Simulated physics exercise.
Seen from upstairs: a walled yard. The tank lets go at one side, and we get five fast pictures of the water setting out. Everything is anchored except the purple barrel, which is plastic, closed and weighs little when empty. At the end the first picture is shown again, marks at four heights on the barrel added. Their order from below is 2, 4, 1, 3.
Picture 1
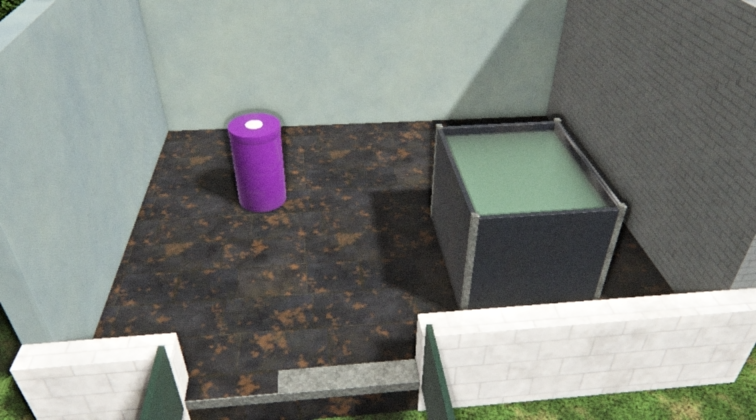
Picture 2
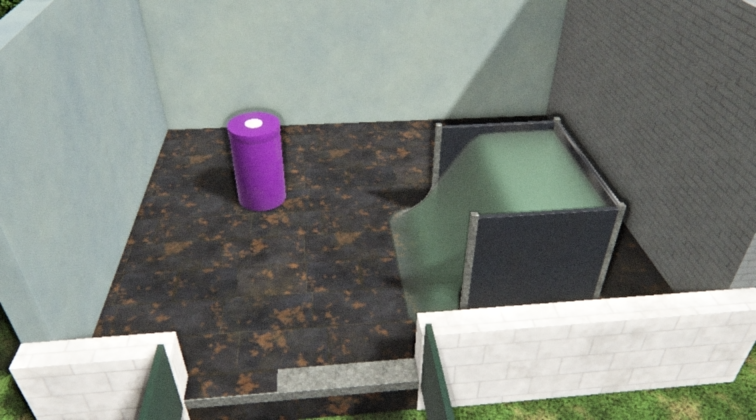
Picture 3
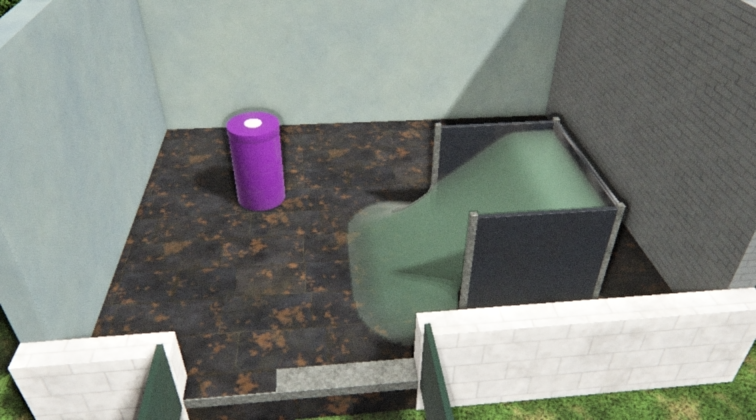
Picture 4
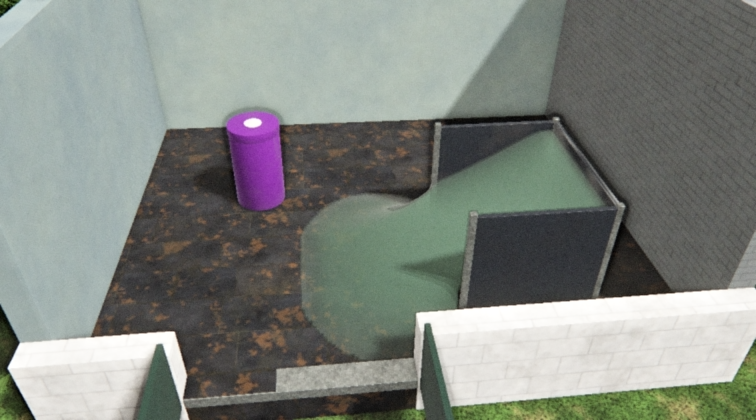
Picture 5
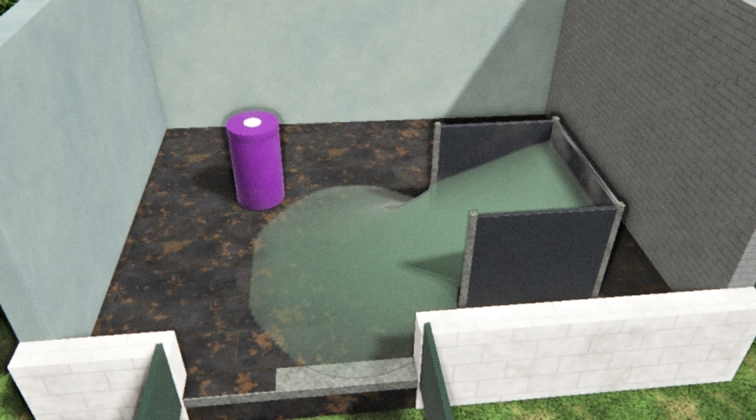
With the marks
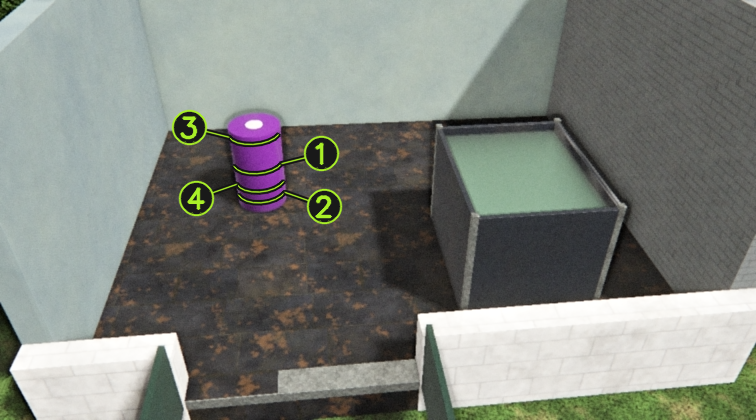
Green water bursting from the left side of a dark square tank and spreading across a walled yard towards a purple barrel.
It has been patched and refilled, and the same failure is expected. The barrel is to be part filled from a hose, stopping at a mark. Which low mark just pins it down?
Take 1.
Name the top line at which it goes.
4 it is.
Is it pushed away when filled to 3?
No.
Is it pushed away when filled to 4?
Yes.
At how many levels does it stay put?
Two of them.
In lime, 1 at (256, 173); 2 at (260, 202); 3 at (252, 144); 4 at (259, 192); from the bottom up 2, 4, 1, 3.
If 1 is chosen, it does not move.
If 2 is chosen, it is pushed about 5 times its own width away.
If 3 is chosen, it does not move.
If 4 is chosen, it is pushed about its own width away.
